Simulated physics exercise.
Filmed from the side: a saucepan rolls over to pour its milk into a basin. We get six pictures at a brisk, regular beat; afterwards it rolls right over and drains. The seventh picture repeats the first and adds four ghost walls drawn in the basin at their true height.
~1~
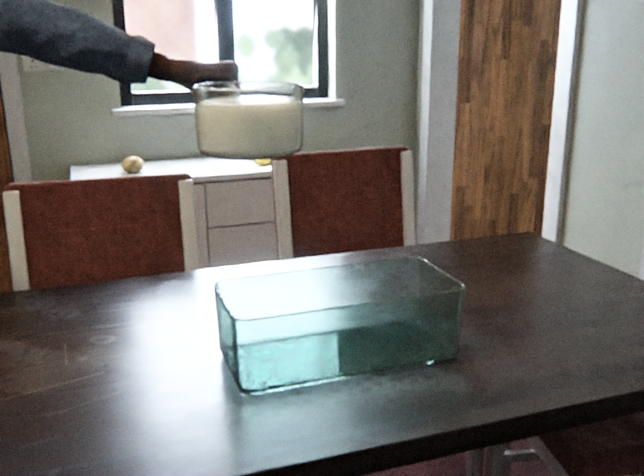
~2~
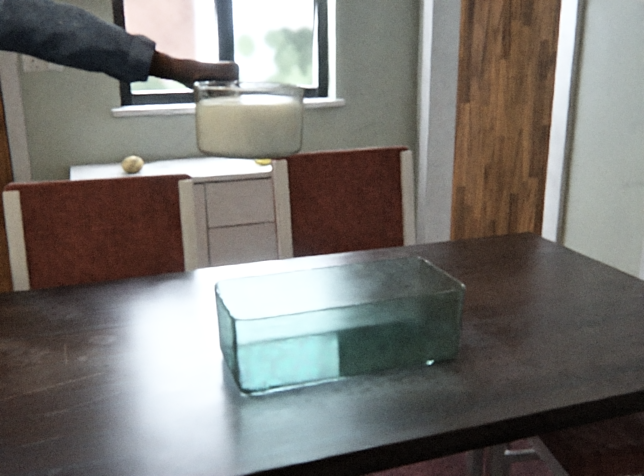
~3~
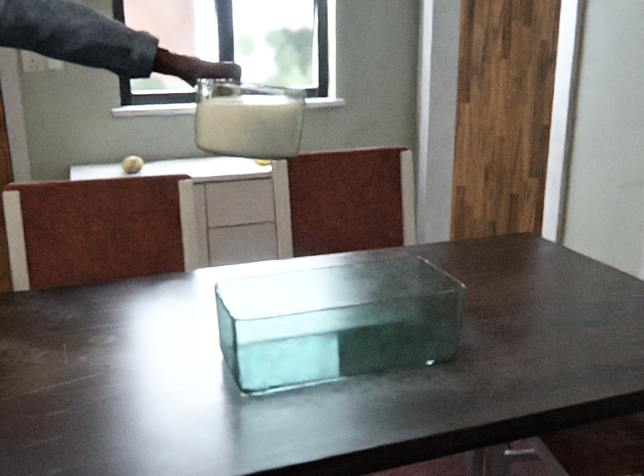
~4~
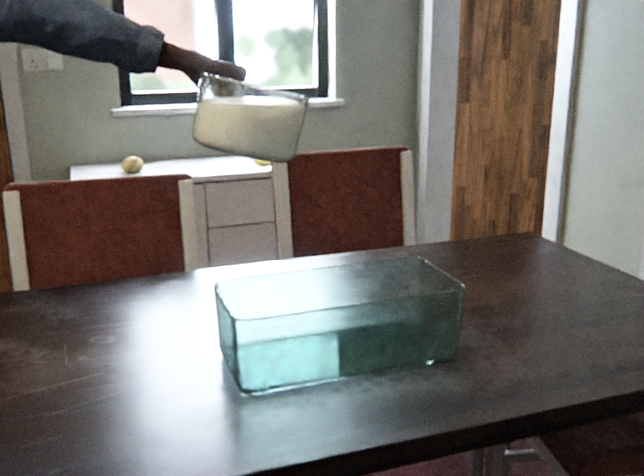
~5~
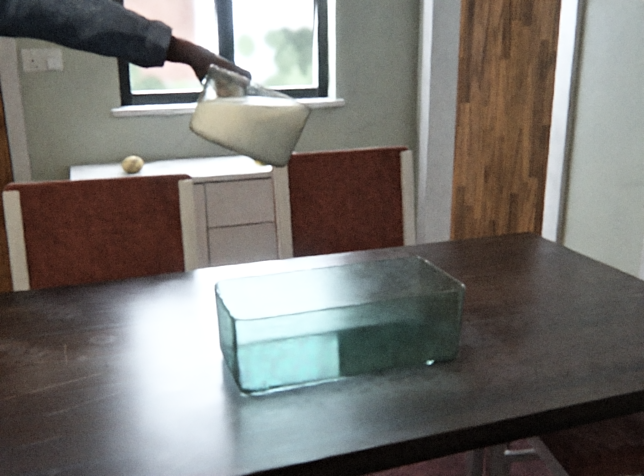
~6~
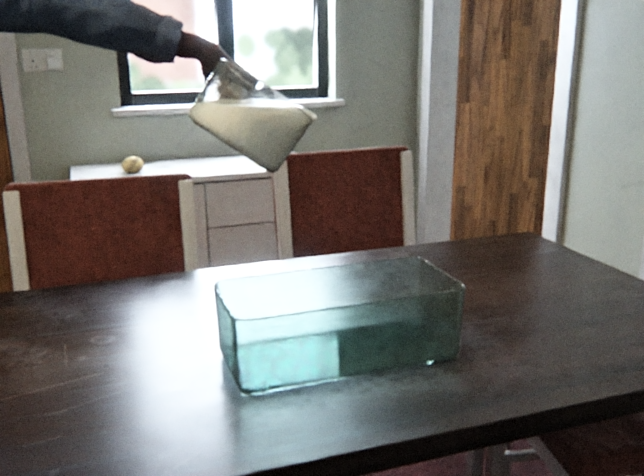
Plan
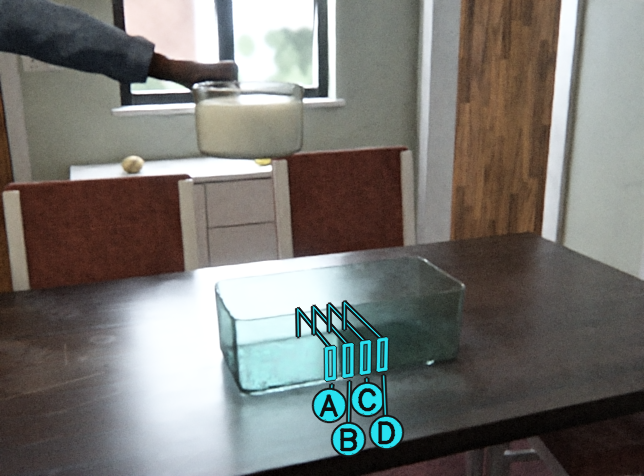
An arm holds a clear pan of milk above a glass basin and tilts it rightward.
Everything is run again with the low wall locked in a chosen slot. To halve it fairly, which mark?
Choose D.
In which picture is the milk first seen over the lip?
In picture 6.
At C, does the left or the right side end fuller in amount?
The right side.
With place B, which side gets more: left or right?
The right one.
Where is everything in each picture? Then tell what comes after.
The first picture shows upright, lip at (298, 83); basin from (237, 393) to (457, 355); nothing has left yet.
The second picture shows upright, lip at (299, 84); nothing has left yet.
The third picture shows tipped about 7°, lip at (302, 89); nothing has left yet.
The fourth picture shows tipped about 14°, lip at (305, 97); nothing has left yet.
The fifth picture shows tipped about 25°, lip at (307, 107); nothing has left yet.
The sixth picture shows tipped about 36°, lip at (307, 119); milk is over the lip, down to (307, 119).
In cyan, A at (331, 384); B at (349, 381); C at (366, 378); D at (383, 375).
For place A, about 9 % ends left of the wall and 87 % right of it; 4 % is lost outside.
For place B, about 10 % ends left of the wall and 86 % right of it; 4 % is lost outside.
For place C, about 15 % ends left of the wall and 82 % right of it; 3 % is lost outside.
For place D, about 47 % ends left of the wall and 50 % right of it; 3 % is lost outside.
